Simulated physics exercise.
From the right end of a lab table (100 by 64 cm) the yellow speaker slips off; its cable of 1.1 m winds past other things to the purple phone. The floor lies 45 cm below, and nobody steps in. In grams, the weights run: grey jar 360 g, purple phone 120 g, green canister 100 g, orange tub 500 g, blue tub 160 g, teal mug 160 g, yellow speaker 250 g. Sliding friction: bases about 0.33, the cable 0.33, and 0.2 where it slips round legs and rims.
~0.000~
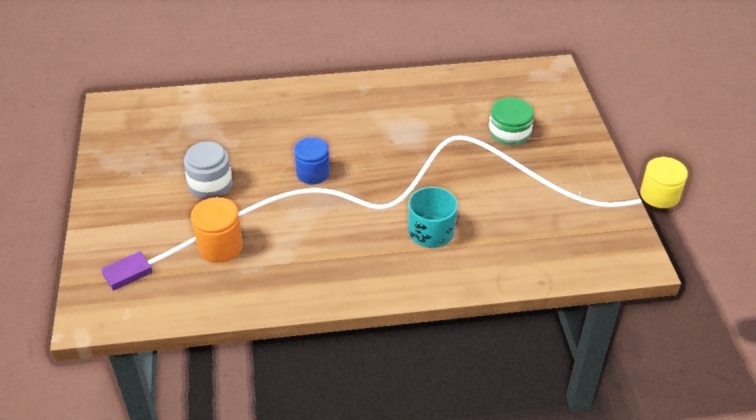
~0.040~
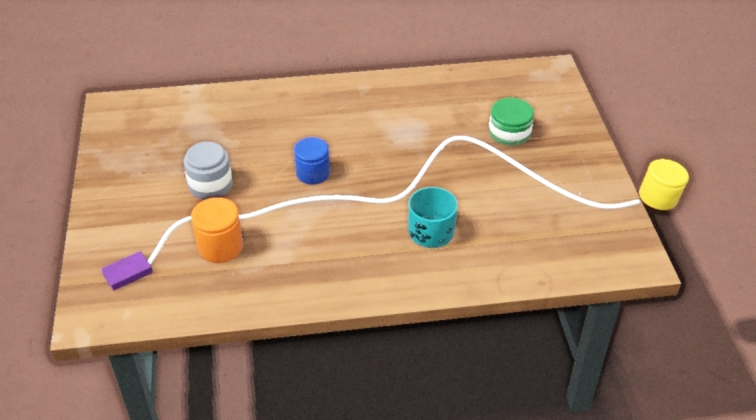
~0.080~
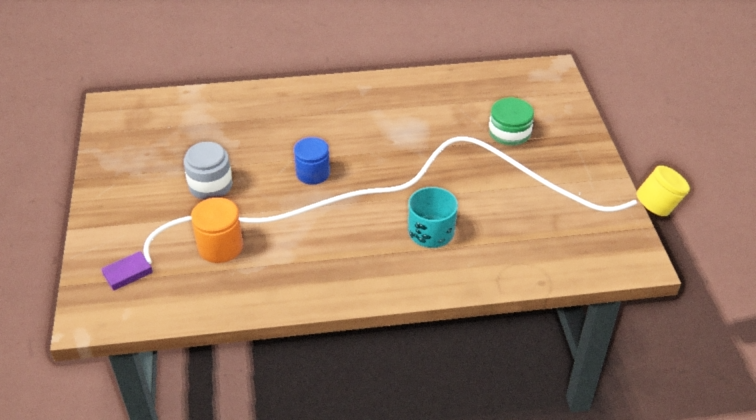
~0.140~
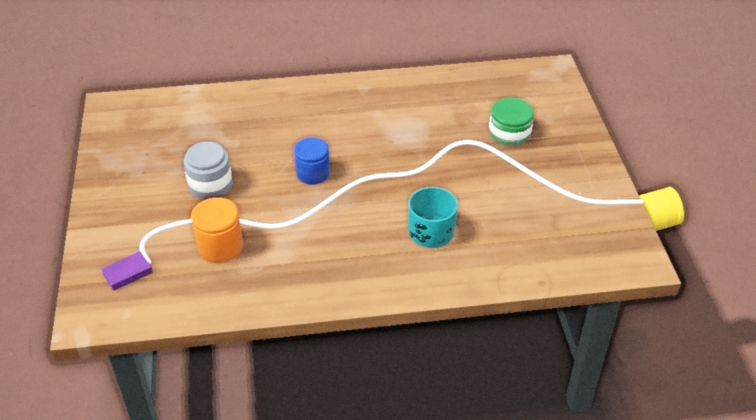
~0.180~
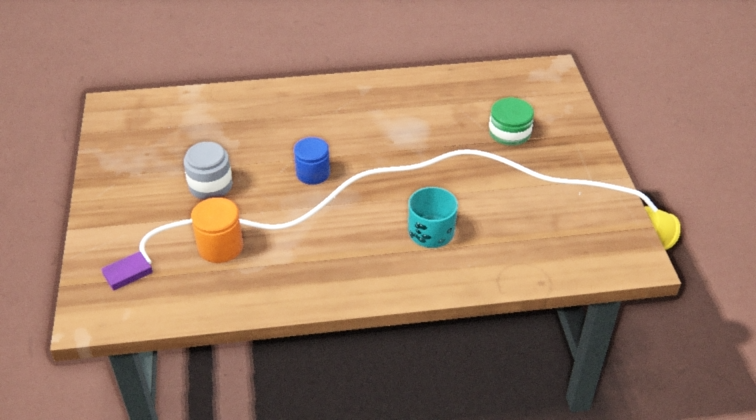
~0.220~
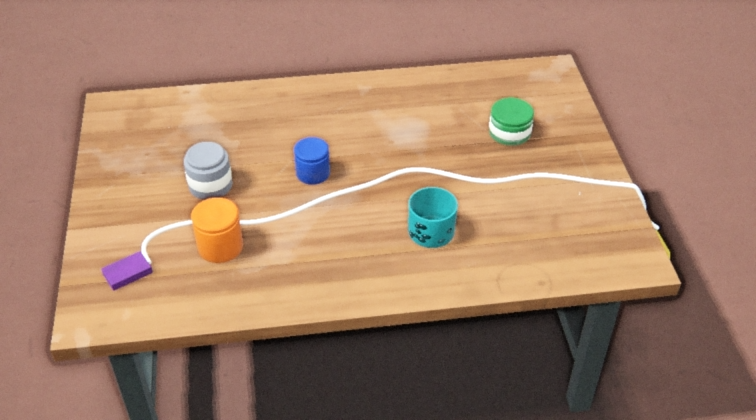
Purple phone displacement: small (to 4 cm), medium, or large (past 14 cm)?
Large.
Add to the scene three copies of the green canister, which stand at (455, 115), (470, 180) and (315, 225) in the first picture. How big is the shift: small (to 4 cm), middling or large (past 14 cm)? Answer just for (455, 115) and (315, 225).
First: A slight shift; second: A slight shift.
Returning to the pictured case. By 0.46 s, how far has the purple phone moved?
At that moment the purple phone has gone 15 cm from the start.
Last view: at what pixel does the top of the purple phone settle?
Resting point is at approximately (249, 195).
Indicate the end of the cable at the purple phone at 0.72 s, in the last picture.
(271, 196), give or take.
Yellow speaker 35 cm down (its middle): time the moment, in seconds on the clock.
It gets there at roughly 0.42 s.
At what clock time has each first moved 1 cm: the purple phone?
Answer: Purple phone, 0.30 s.
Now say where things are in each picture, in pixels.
The first picture shows shows, purple phone (126, 267); cable runs through (587, 201) (416, 182) (323, 191).
The second picture shows shows, yellow speaker (667, 172); cable runs through (586, 202) (416, 182) (186, 220).
The third picture shows shows, yellow speaker (663, 191); cable runs through (585, 203) (412, 182) (176, 222).
The fourth picture shows shows, yellow speaker (660, 210); cable runs through (588, 201) (395, 175) (173, 225).
The fifth picture shows shows, yellow speaker (655, 228); cable runs through (611, 187) (387, 170) (173, 225).
The sixth picture shows shows, purple phone (126, 267); cable runs through (639, 193) (519, 177) (407, 171) (303, 208) (177, 225).
By 0.5 s, the cable's tail end at (231, 218); purple phone 17 cm off its start, yellow speaker over the edge, orange tub 1 cm off its start.
By 0.7 s, the cable's tail end at (271, 196); purple phone 25 cm off its start, yellow speaker over the edge, orange tub 1 cm off its start.
By 1.0 s, the cable's tail end at (271, 196); purple phone 25 cm off its start at (249, 195), yellow speaker over the edge, orange tub 1 cm off its start at (222, 214).
By 1.2 s, the cable's tail end at (271, 196); purple phone 25 cm off its start, yellow speaker over the edge, orange tub 1 cm off its start.
By 2.4 s, the cable's tail end at (271, 196); purple phone 25 cm off its start at (249, 195), yellow speaker over the edge, orange tub 1 cm off its start at (222, 214).
